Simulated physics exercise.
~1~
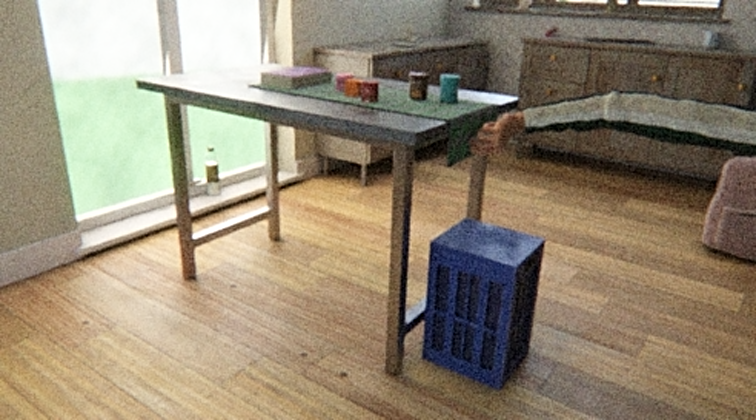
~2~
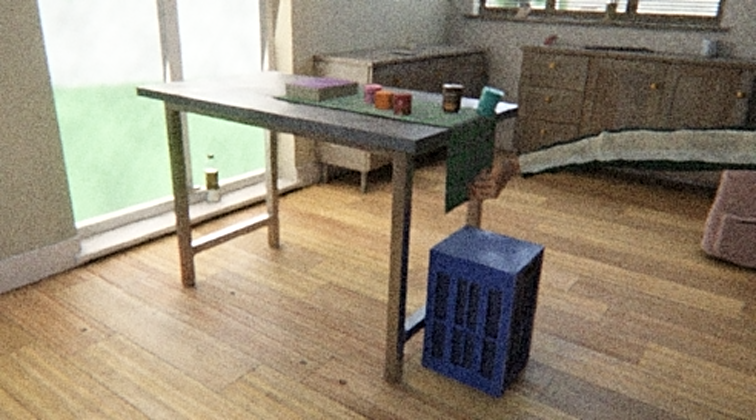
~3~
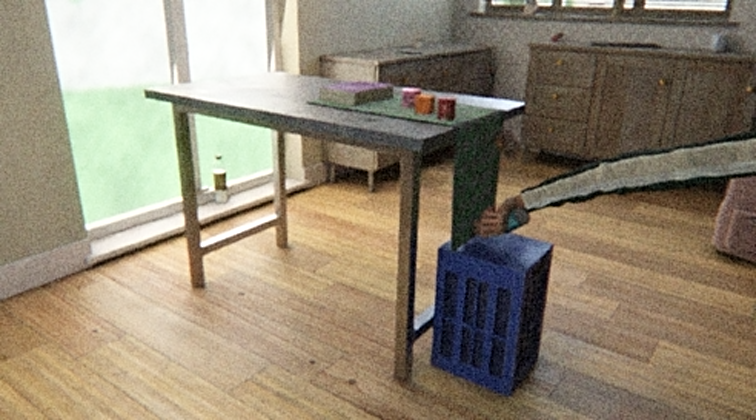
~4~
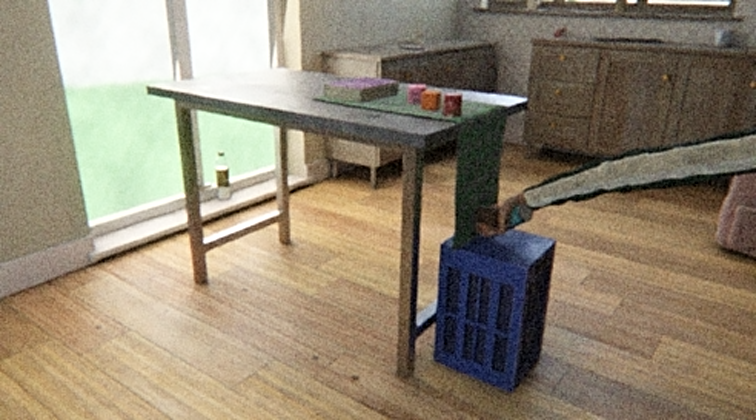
In a sunlit room with a wooden floor, a slightly swaying view looks across a grey-topped table beside a tall window. A green scarf runs along the tabletop under a brown can, a turquoise can and small red and orange things, its end hanging above a blue crate. A hand reaching in from the right pulls the scarf down, carrying the things rightward. The turquoise can tips at the edge and goes over first, then the brown can follows. The hand stops with the hem at the crate, while the red and orange things remain on the table.
